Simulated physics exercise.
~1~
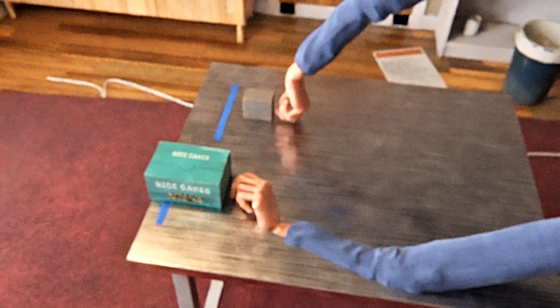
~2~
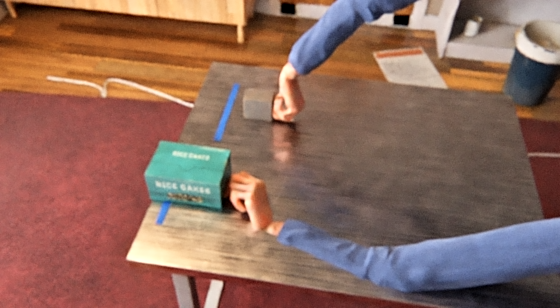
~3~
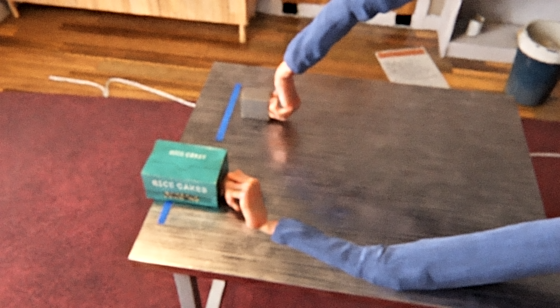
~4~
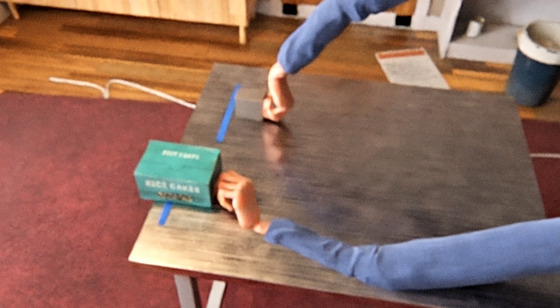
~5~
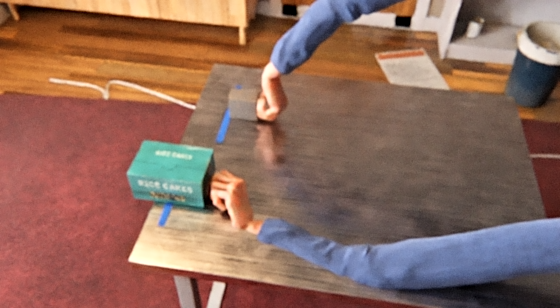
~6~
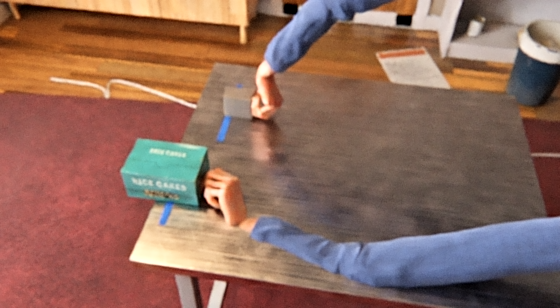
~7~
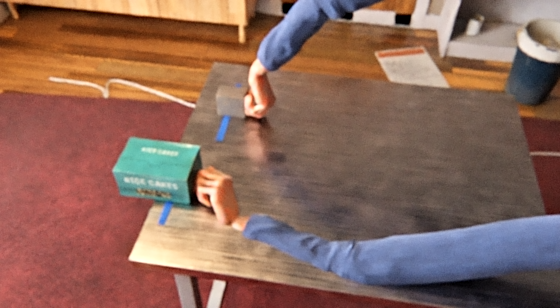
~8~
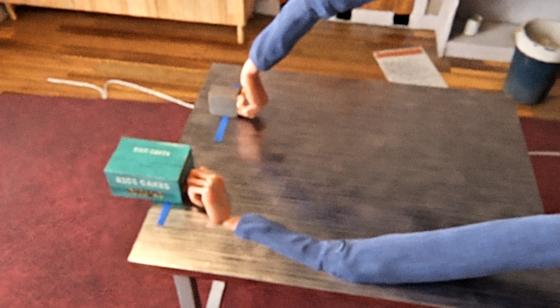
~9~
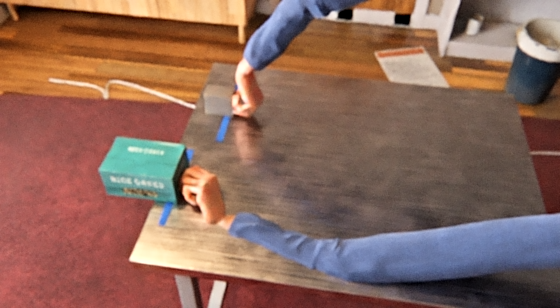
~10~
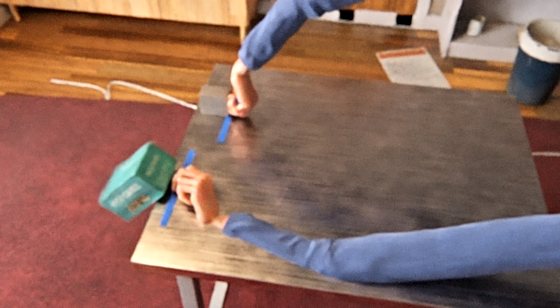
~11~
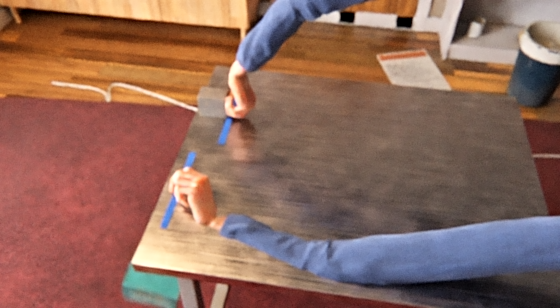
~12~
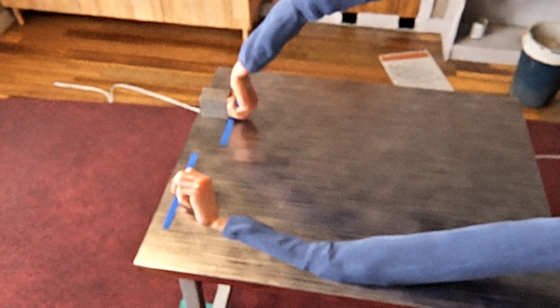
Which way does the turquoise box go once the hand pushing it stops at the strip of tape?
It goes down, tipping over the left edge of the table and dropping below the tabletop.
